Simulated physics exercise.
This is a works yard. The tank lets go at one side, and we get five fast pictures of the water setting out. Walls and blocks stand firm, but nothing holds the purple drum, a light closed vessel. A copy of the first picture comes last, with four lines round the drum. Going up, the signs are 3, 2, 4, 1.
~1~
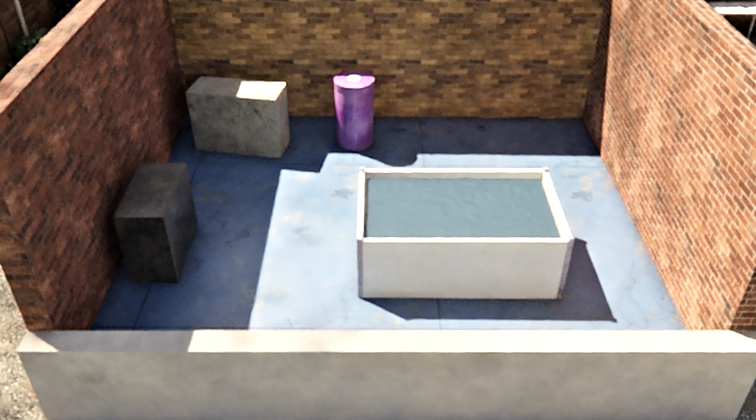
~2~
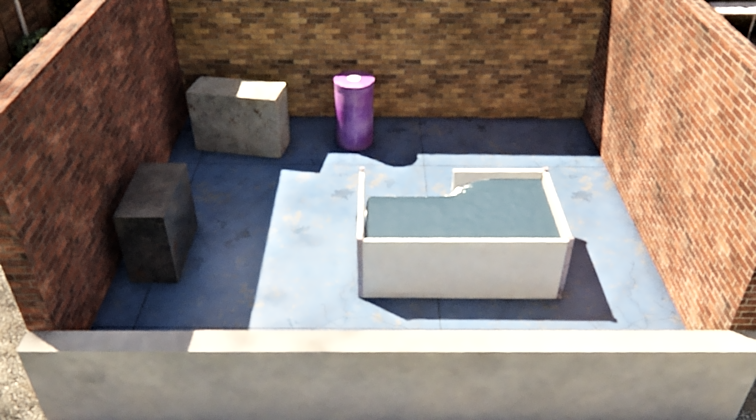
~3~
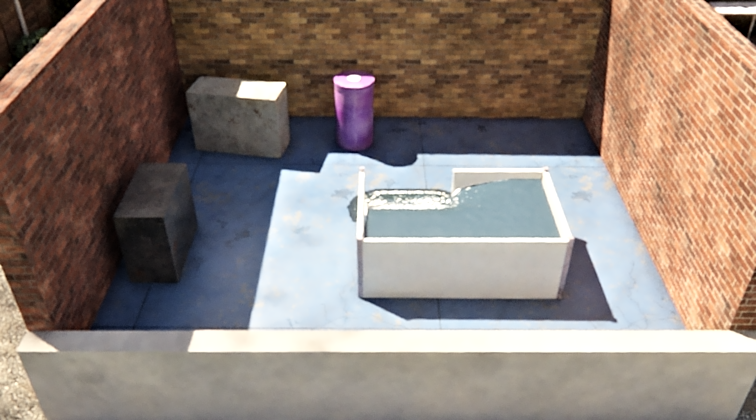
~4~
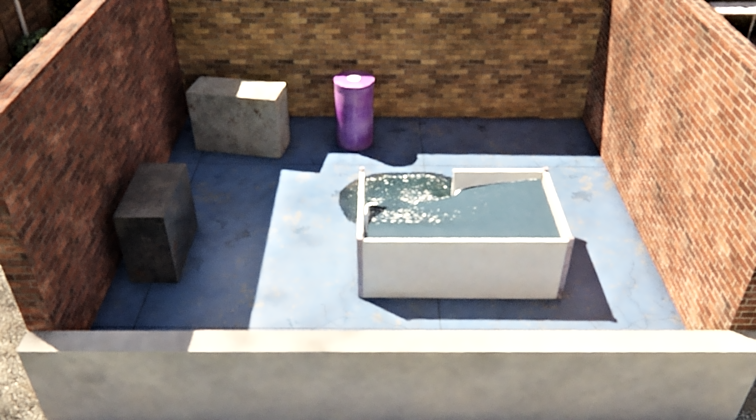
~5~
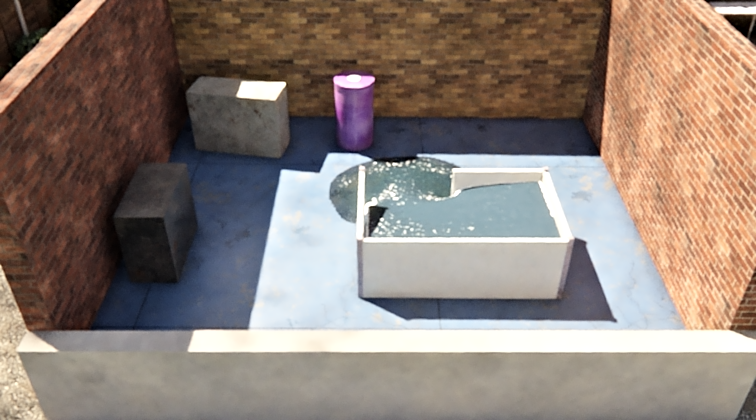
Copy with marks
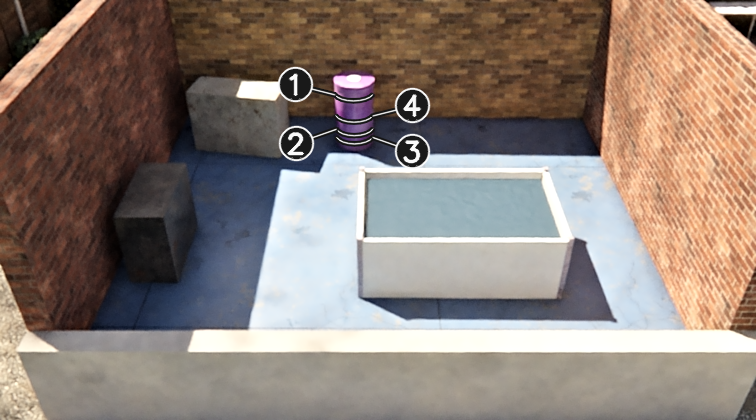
A white-walled tank full of water stood in a brick-walled yard, then part of its back wall vanished at the left and water poured out, spreading across the blue ground behind toward the purple drum.
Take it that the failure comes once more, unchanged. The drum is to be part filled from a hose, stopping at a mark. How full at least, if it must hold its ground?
That is line 4.
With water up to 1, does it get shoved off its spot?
No, that is safe.
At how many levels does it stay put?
Two.
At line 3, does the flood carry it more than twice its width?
Yes, clearly.
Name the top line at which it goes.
2 it is.
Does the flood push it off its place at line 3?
Yes, it does.
On the marked copy, 1 at (353, 100); 2 at (354, 135); 3 at (354, 143); 4 at (353, 122); from the bottom up 3, 2, 4, 1.
Choosing 1, it does not move.
Choosing 2, it is pushed about half its own width away.
Choosing 3, it is pushed about 4 times its own width away.
Choosing 4, it does not move.
